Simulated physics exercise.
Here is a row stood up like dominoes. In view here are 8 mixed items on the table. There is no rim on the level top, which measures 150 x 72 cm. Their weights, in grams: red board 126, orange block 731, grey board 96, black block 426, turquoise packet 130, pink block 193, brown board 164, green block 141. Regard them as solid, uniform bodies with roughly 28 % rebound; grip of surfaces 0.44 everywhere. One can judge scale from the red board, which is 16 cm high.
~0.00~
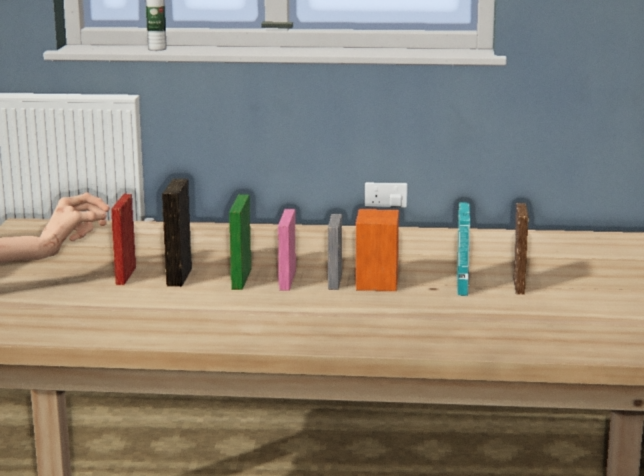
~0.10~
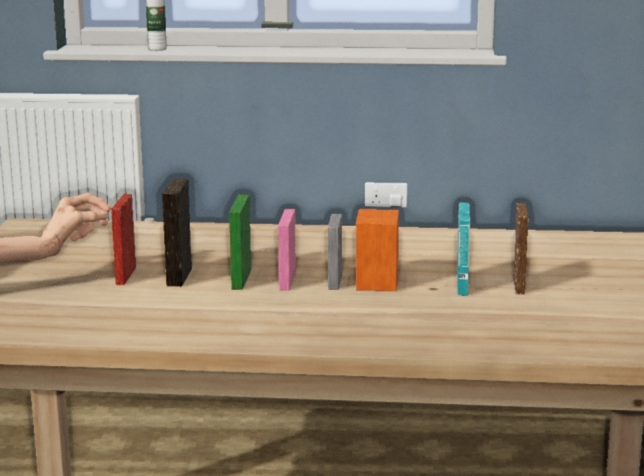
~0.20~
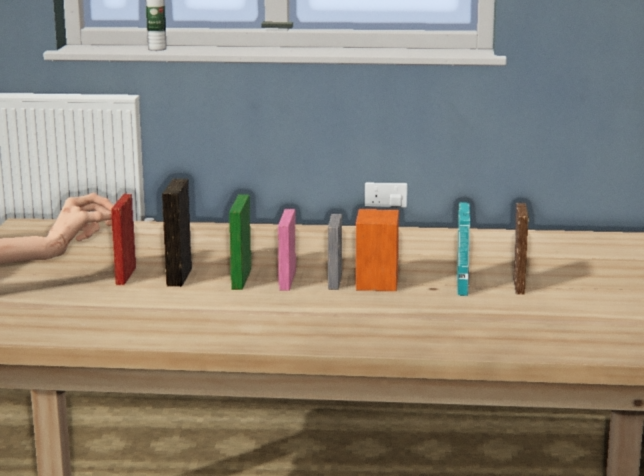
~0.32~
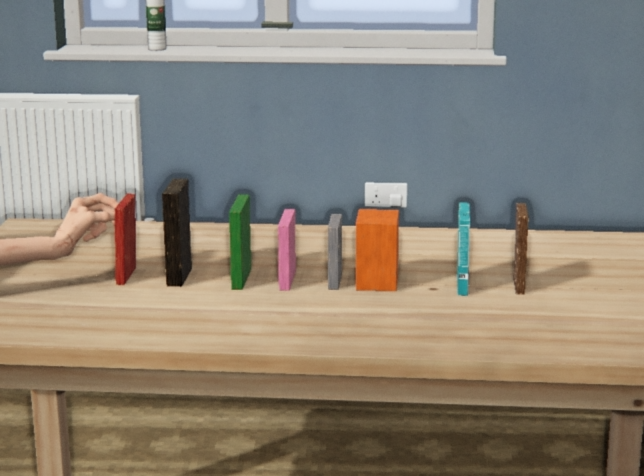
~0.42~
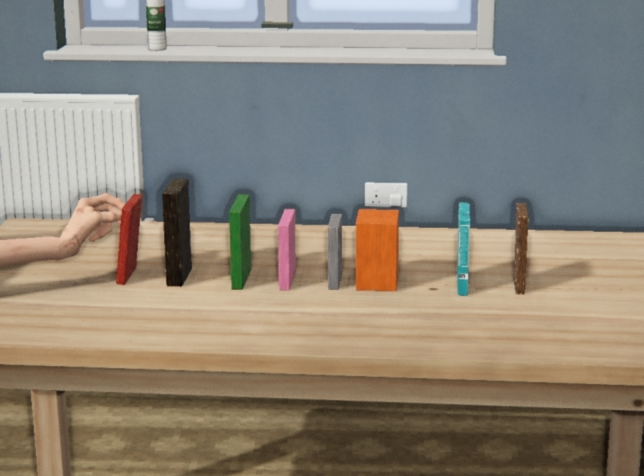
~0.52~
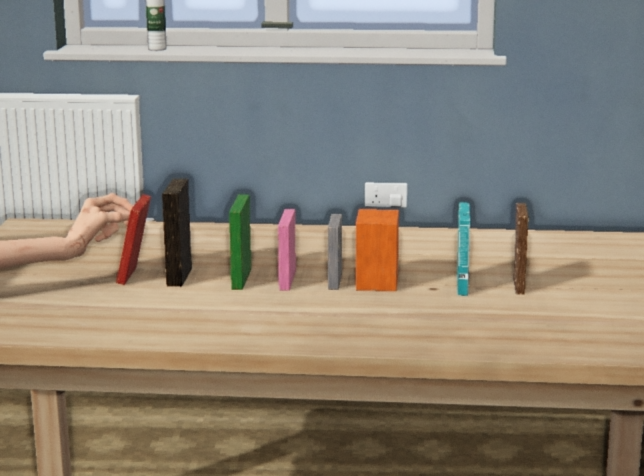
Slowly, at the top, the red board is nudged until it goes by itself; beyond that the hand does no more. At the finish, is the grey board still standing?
Yes.
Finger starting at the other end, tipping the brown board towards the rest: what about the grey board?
In that case the grey board does not fall.
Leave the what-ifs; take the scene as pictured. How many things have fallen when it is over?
That adds up to 4.
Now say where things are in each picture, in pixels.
The first picture shows grey board (335, 251); orange block (378, 250).
The second picture shows turquoise packet (463, 249); pink block (287, 249).
The third picture shows green block (241, 242); orange block (378, 250).
The fourth picture shows red board 2° over; black block (177, 233); turquoise packet (463, 249).
The fifth picture shows red board 7° over; pink block (287, 249); green block (241, 242).
The sixth picture shows red board 14° over; grey board (335, 251); orange block (378, 250).
By 1.22 s, red board 70° over; black block tilted 60°; green block tilted 36°; pink block tilted 20°.
By 1.32 s, red board 74° over; grey board tilted 6° near (352, 251); black block tilted 73°; green block tilted 63°.
When it is over (3.6 s), lying over on the table, black block, pink block and green block; the other 3 within 5 cm of the start. End places, in pixels of the last picture, grey board near (358, 252).
